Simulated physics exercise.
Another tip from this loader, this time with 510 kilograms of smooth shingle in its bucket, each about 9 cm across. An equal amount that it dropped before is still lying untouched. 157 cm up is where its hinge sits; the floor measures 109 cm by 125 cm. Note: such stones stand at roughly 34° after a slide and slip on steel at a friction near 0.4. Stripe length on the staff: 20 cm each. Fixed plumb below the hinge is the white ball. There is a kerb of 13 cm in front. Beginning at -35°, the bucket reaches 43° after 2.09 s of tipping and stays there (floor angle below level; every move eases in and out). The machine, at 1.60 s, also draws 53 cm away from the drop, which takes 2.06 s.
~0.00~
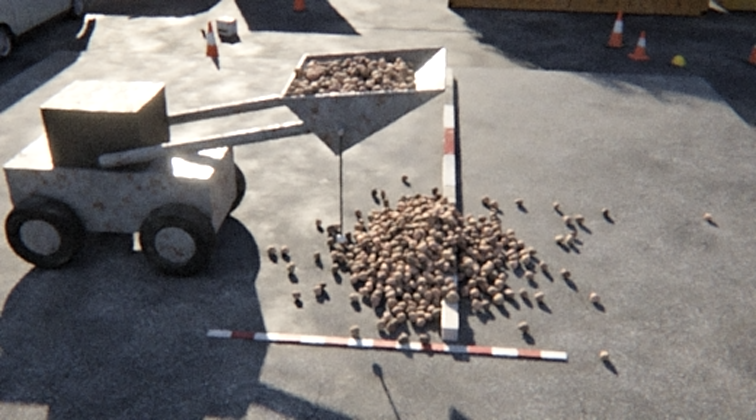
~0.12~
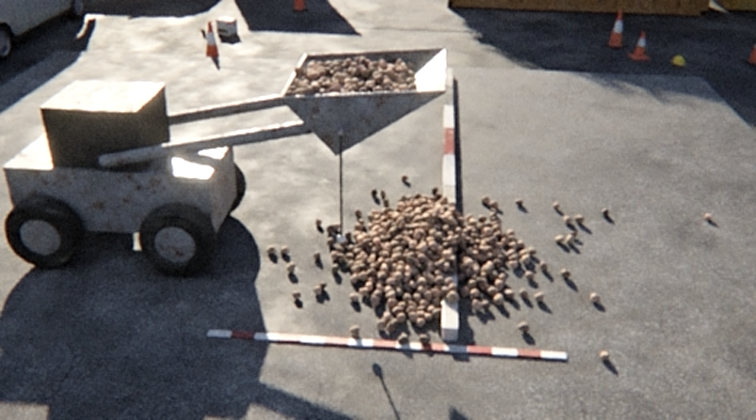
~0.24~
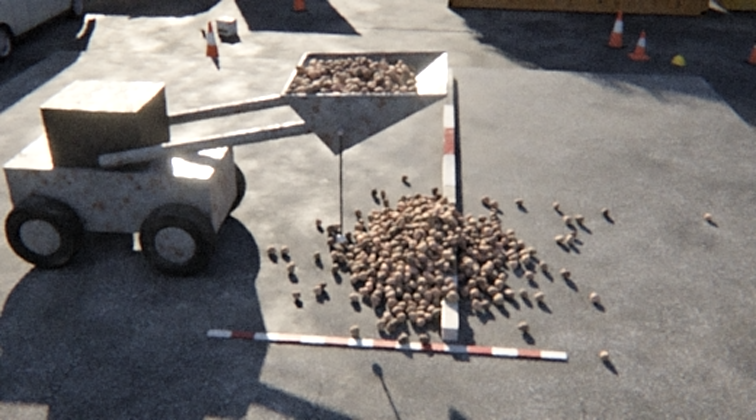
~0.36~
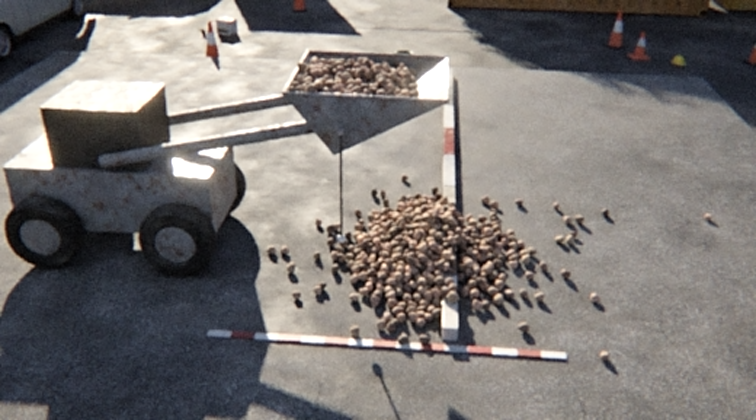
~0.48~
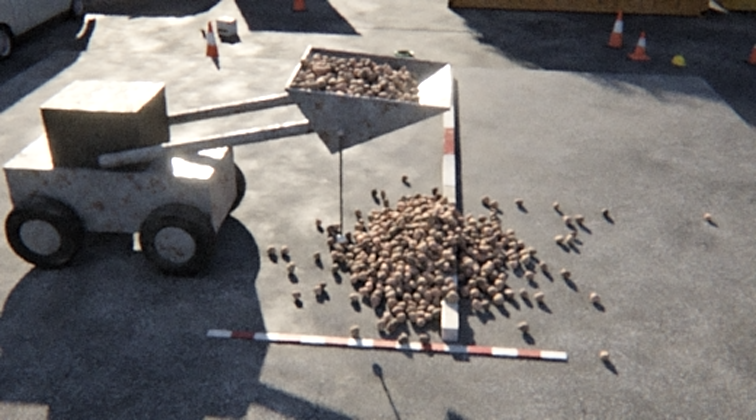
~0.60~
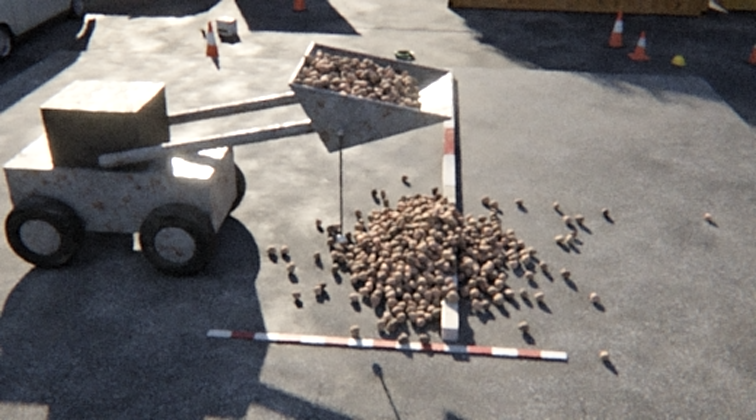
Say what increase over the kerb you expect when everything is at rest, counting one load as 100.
Some 69 per cent is added.
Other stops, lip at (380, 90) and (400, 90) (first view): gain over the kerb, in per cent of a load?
About 10 per cent for the first, 20 per cent for the second.
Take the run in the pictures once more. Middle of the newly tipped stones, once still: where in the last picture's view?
I'd point to about (475, 247).
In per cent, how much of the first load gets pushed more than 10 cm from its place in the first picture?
I'd put it at about 25 per cent.
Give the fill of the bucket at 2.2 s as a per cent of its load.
Close to 10 per cent of the load.
After 1.6 s the floor is at 31°; in per cent of one load, 92 in the bucket, 89 on this side of the kerb, 18 over the kerb; the foremost stones are at (601, 245).
After 2.2 s the floor is at 43°; in per cent of one load, 10 in the bucket, 129 on this side of the kerb, 61 over the kerb; the foremost stones are at (601, 245).
After 4.1 s the floor is at 43°; in per cent of one load, 0 in the bucket, 112 on this side of the kerb, 87 over the kerb; the foremost stones are at (652, 252).
After 6.9 s the floor is at 43°; in per cent of one load, 0 in the bucket, 112 on this side of the kerb, 87 over the kerb; the foremost stones are at (652, 252). Net gain over the kerb, 69.
